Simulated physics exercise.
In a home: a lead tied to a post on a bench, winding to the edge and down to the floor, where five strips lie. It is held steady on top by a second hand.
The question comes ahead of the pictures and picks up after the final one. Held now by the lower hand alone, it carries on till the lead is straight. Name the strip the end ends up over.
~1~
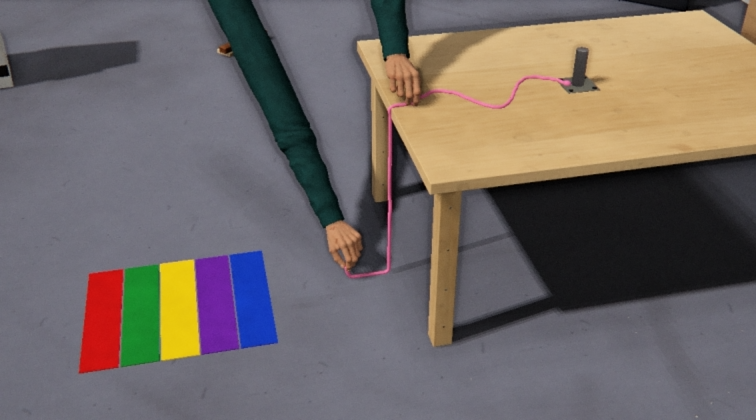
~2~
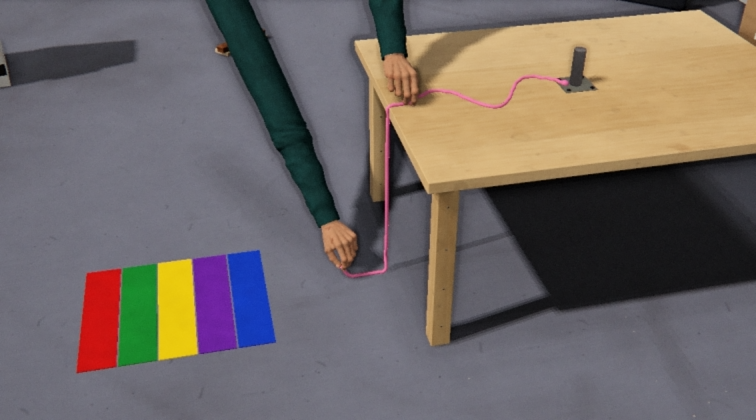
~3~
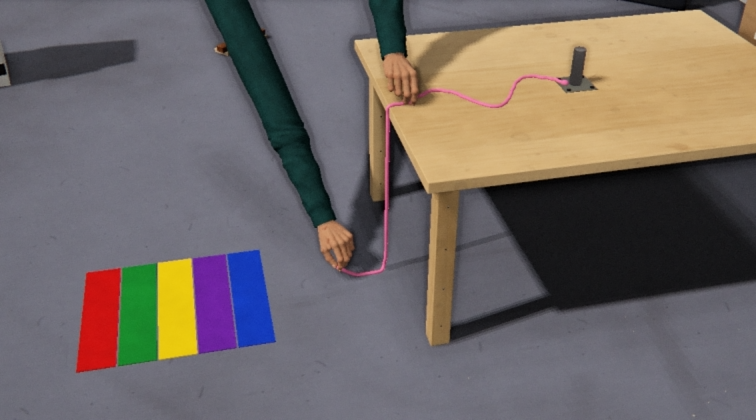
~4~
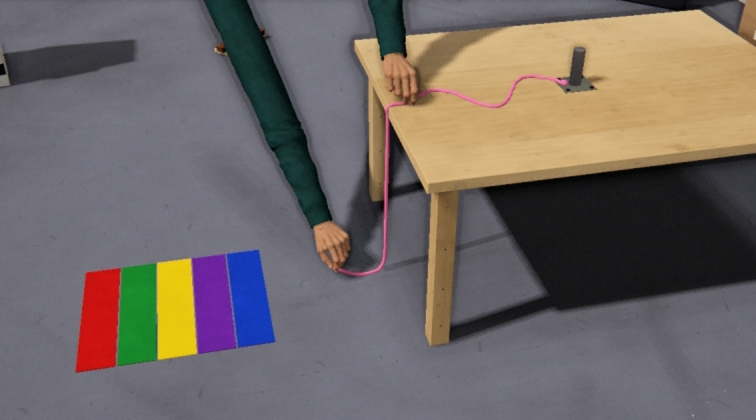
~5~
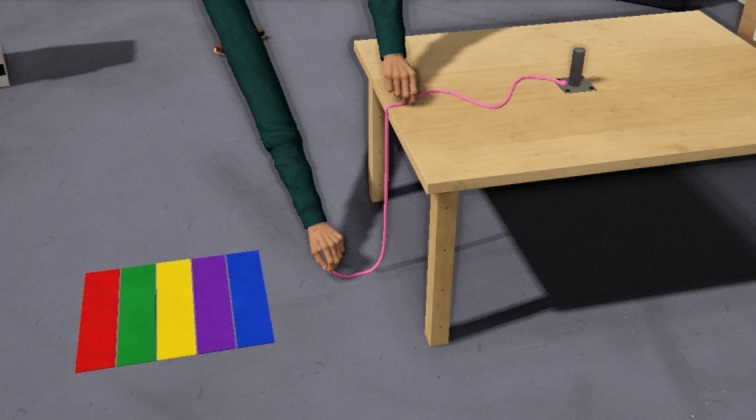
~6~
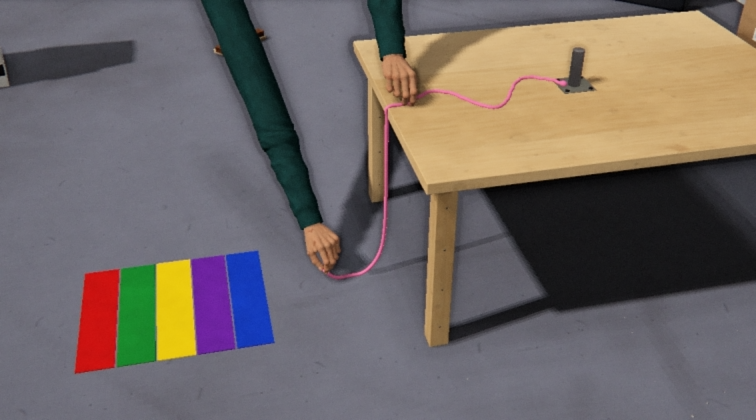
Green.
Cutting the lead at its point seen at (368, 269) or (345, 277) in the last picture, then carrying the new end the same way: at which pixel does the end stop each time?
Taking them in turn, near (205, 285) and near (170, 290).
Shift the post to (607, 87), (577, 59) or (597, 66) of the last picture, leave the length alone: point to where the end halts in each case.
Close to (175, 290), (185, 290) and (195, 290) in that order.
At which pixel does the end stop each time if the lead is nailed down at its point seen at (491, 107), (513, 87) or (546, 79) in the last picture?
Results: (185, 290); (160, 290); (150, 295).
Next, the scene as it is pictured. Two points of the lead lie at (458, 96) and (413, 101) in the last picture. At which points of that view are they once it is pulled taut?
About (406, 105), and the other about (354, 133).
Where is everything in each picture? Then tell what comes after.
In the first frame, end (346, 267); blue (257, 327); purple (219, 333); yellow (180, 338); green (141, 344); red (100, 350).
In the second frame, end (342, 267); lead through (533, 77) (504, 104) (432, 91) (388, 127) (387, 194) (386, 256).
In the third frame, end (338, 267).
In the fourth frame, end (334, 268); lead through (533, 76) (503, 104) (432, 91) (387, 127) (387, 193) (385, 256).
In the fifth frame, end (328, 269).
In the sixth frame, end (324, 270); lead through (532, 77) (502, 105) (431, 92) (387, 128) (386, 194) (377, 258).
Early on, end near (193, 288); over purple.
Midway, end near (158, 293); over yellow.
At the end of the slack, end near (137, 296); over green. Over green.
